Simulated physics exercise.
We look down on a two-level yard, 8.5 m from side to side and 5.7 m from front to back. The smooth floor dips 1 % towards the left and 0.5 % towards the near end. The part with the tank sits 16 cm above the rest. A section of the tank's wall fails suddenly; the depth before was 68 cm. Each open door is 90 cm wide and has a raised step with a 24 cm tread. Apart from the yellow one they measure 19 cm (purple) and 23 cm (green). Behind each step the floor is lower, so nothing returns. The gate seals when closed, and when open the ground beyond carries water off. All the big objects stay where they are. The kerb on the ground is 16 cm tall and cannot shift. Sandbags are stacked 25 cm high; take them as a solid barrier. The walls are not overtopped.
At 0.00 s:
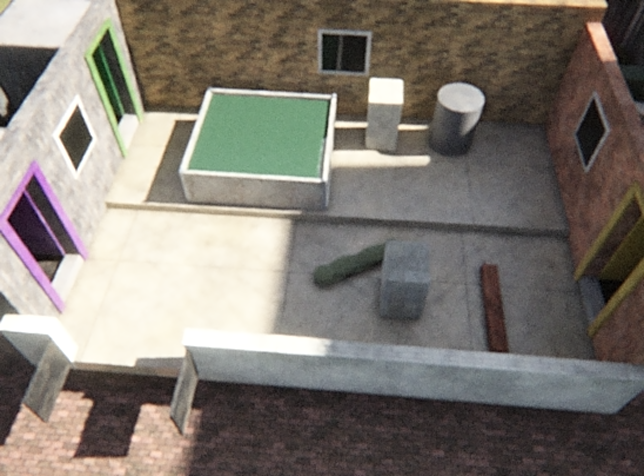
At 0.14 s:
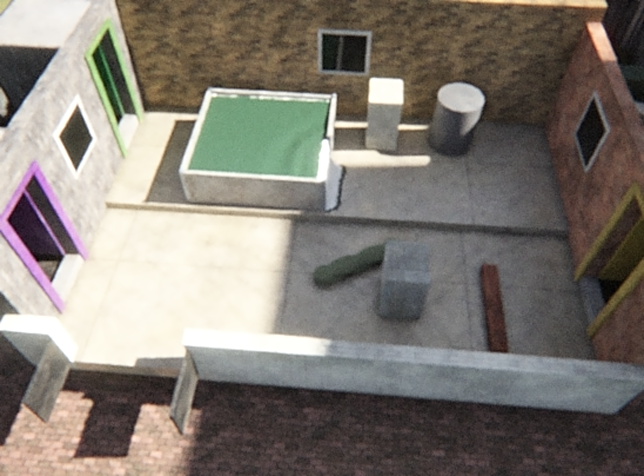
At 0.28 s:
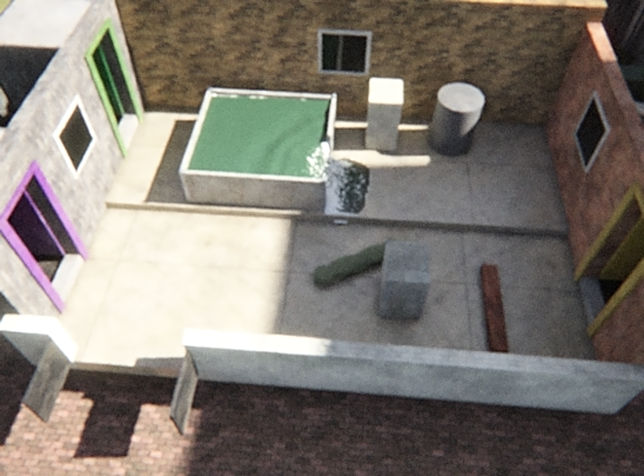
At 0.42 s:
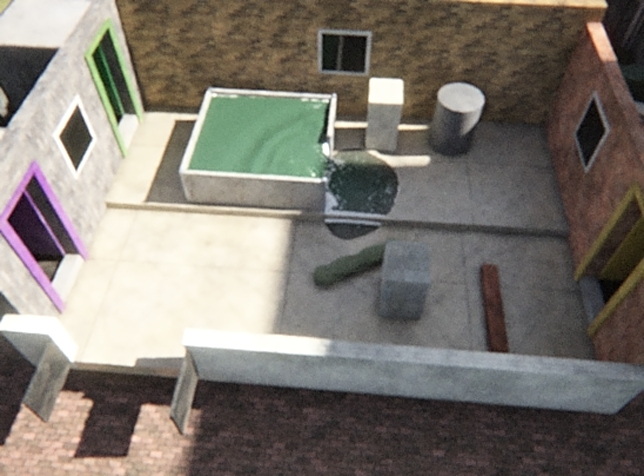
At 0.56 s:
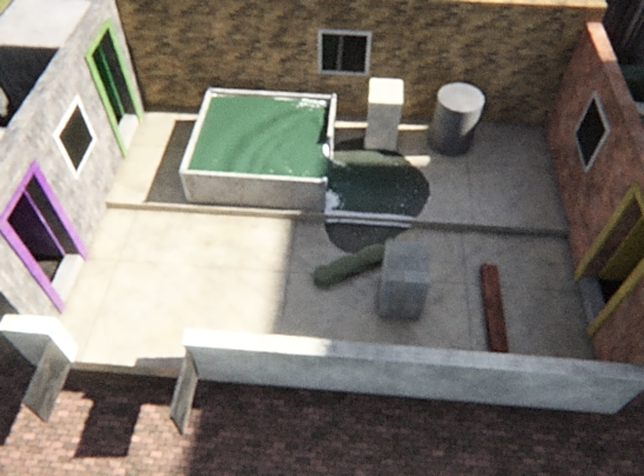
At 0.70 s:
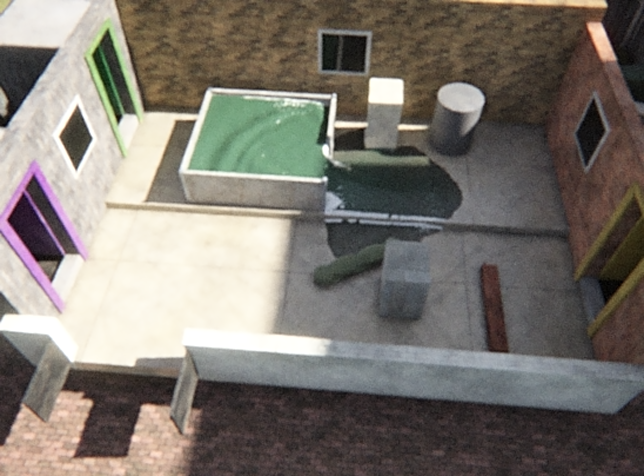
At the start, green water lies still in a raised, walled tank in a yard with purple, green and yellow doorways. Then water bursts through the tank's right side, and a dark pool spreads rightward and toward the near side, crossing the step onto the lower floor while ripples cross the tank.
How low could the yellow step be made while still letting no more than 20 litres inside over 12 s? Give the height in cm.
Some 17 cm above the ground.
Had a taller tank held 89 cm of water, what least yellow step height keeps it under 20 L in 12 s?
Then roughly 24 cm.
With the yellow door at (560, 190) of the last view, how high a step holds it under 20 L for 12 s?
Roughly 22 cm.
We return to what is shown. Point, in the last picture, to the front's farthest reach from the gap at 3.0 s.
At about (602, 387).
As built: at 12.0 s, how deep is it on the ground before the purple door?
Roughly 16.5 cm deep.
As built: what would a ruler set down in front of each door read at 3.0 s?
Depths in cm: Purple 0, green 0, yellow 19.
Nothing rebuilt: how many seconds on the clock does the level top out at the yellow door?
Near 2.6 s.
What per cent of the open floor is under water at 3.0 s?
Near 45 per cent is wet.
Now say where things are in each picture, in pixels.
In the first frame, still water, 68 cm deep, in the tank at (263, 135); the yellow door at (610, 270) is dry.
In the second frame, the gap is at (325, 178), the front 0.3 m out at (343, 172); the back of the tank holds 68 cm.
In the third frame, the gap is at (325, 178), the front 0.7 m out at (364, 191); the back of the tank holds 68 cm.
In the fourth frame, water pours out at (325, 179) and has run 1.3 m, to (396, 184); about 8 cm deep outside, 68 cm at the back.
In the fifth frame, water pours out at (325, 179) and has run 1.9 m, to (425, 197); about 6 cm deep outside, 68 cm at the back.
In the sixth frame, water pours out at (325, 179) and has run 2.5 m, to (458, 202); about 5 cm deep outside, 68 cm at the back; 2.7 m in a straight line remain to the yellow door at (610, 270).
After 1.4 s water covers 25 % of the floor, deepest (40 cm) near (329, 192); it has not reached the yellow door.
After 3.0 s water covers 45 % of the floor, deepest (34 cm) near (557, 241); 19 cm at the yellow door, 3 litres in over its 19 cm step.
After 12.0 s water covers 90 % of the floor, deepest (19 cm) near (552, 383); 15 cm at the yellow door, 9 litres in over its 19 cm step.
At the yellow door as built, the water arrived by 1.9 s and peaked near 20 cm at 2.6 s.
Run again over the same 12 s with other heights there, 49 litres in over 14.5 cm, 7 litres over 19.5 cm. The limit of 20 litres is kept from about 17 cm up.
